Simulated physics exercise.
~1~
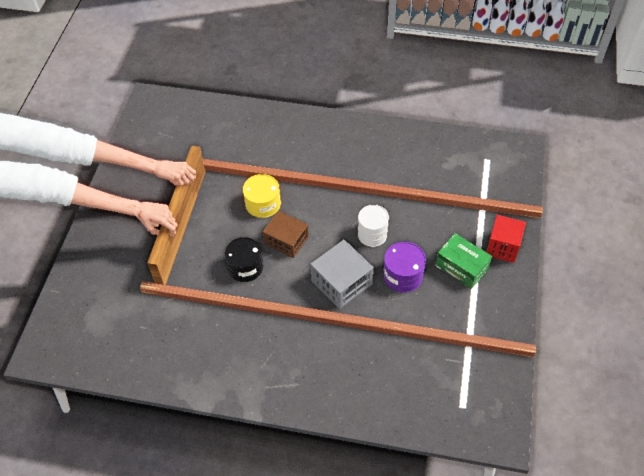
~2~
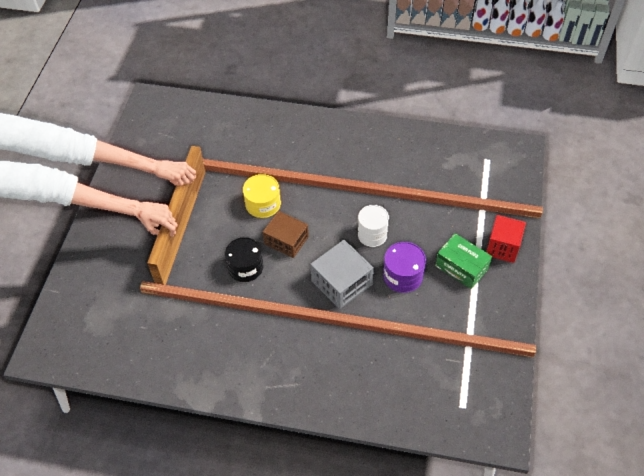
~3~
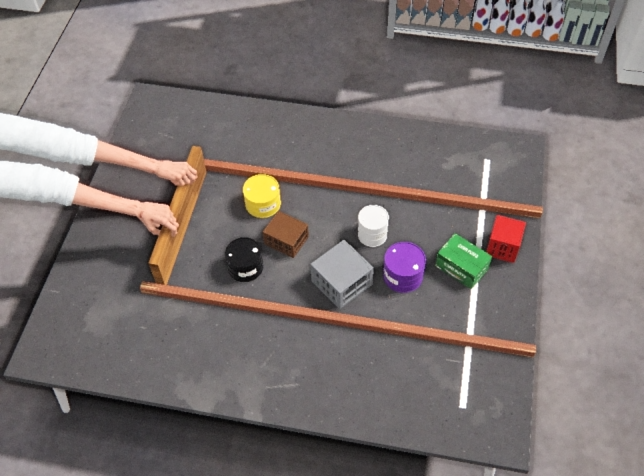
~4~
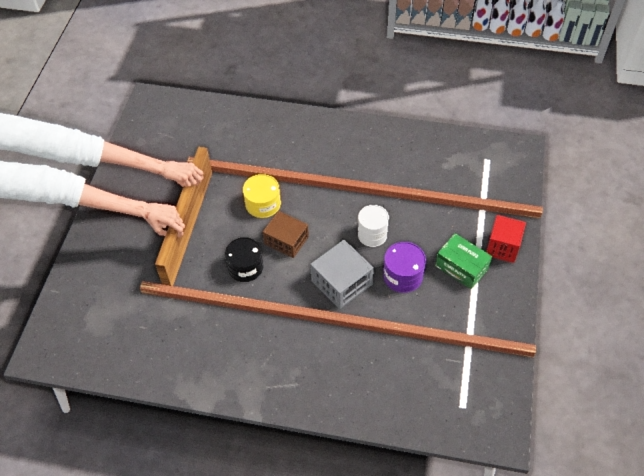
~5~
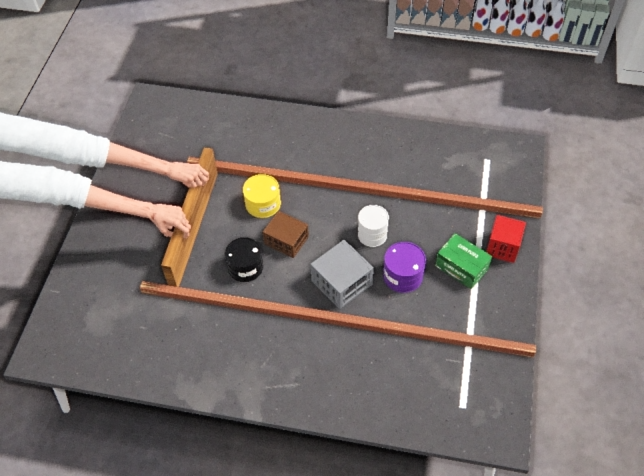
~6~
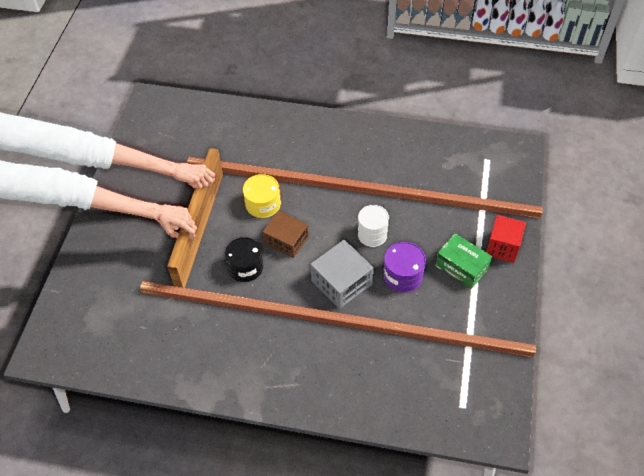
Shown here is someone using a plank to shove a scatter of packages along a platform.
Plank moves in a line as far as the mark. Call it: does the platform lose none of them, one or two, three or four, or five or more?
It loses one or two.
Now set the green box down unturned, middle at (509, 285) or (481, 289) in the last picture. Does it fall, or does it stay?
First it does not stay, second it does not stay.
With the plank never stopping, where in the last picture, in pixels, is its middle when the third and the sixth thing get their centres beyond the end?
Pixels, in order: Around (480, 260), around (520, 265).
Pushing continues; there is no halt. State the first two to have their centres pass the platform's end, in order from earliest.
Green box, then red crate.
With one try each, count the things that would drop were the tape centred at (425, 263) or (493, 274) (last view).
Counts per try: 0 and 5.
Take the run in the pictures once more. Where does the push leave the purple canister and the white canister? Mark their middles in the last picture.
The purple canister stops around (534, 282); the white canister around (529, 244).
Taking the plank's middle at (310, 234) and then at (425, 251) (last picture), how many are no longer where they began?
At the first spot 4, then 8.
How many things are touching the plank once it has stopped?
Contact count: 3.
Soon after, none off yet; red crate at rest near (506, 239); green box at rest near (463, 261); purple canister at rest near (405, 267).
By the end, the number that fall off is one or two; fallen, green box and red crate.
